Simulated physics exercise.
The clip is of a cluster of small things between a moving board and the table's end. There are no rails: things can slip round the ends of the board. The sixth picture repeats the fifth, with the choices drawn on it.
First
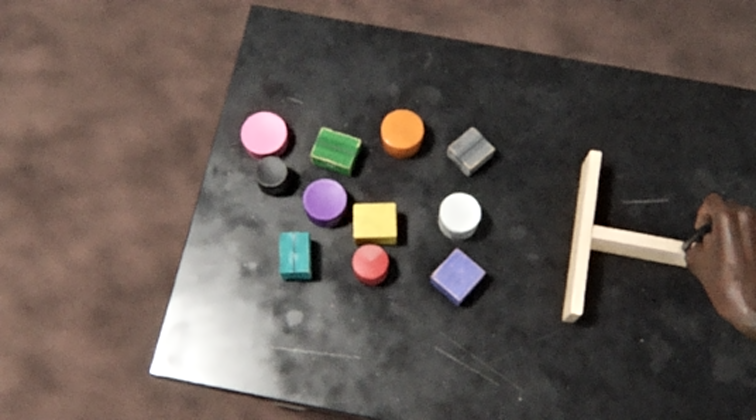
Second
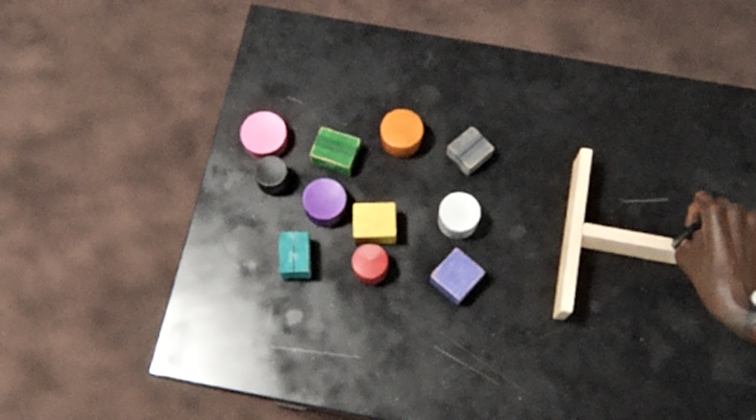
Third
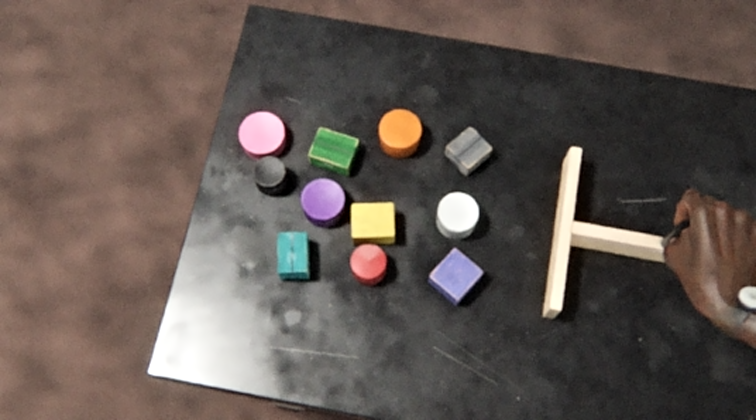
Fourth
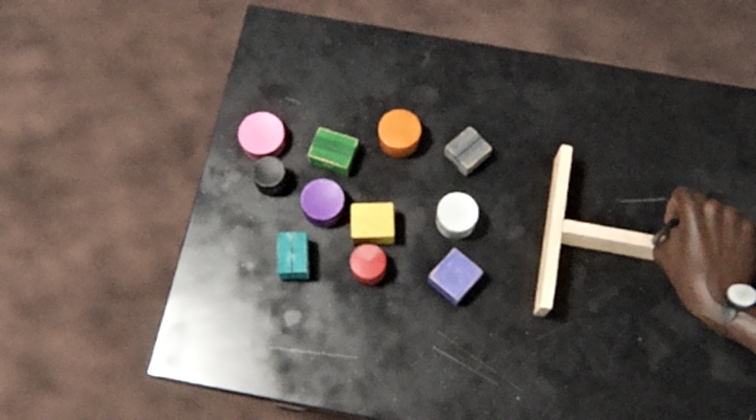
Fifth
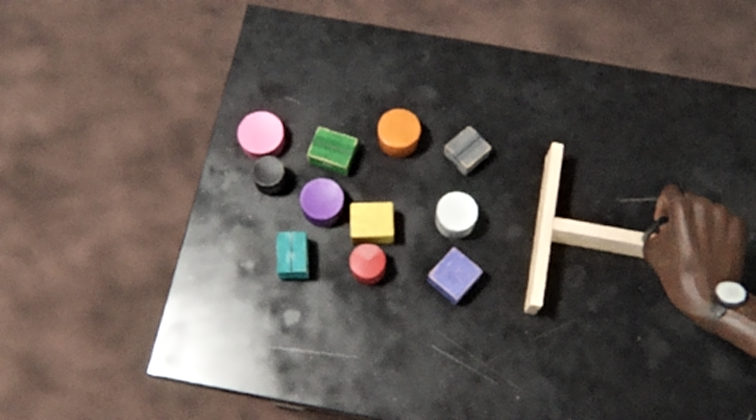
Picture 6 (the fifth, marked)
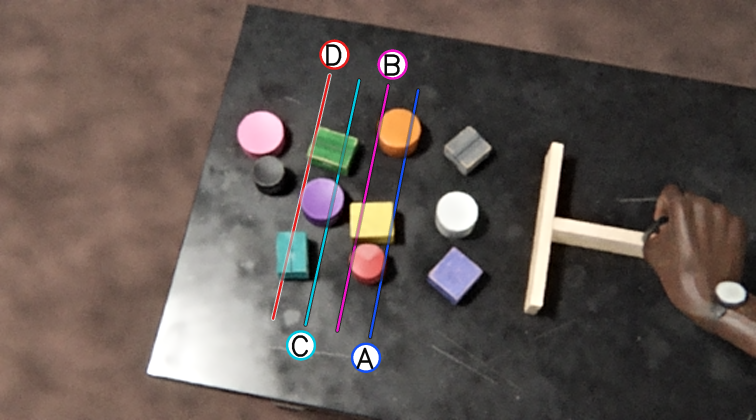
A hand sliding a wooden T-shaped board slowly left across a black table towards a still cluster of colourful blocks and round pieces.
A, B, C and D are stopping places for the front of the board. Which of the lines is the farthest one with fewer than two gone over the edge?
Line D.
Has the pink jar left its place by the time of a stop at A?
No.
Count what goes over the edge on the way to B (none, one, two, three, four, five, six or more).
The count is none.
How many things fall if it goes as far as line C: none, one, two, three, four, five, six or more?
In all, none.
On the marked copy, A at (395, 208); B at (364, 202); C at (334, 197); D at (303, 191).
With D. Early on, board (459, 206); blue block (420, 280); grey box (440, 151).
Further on, board (371, 190); black jar (266, 174); turquoise box (266, 251).
At the end, board (305, 178); pink jar (220, 120); black jar (215, 154); none fallen.
As for the rest, A is within the limit but short; B is within the limit but short; C is within the limit but short.
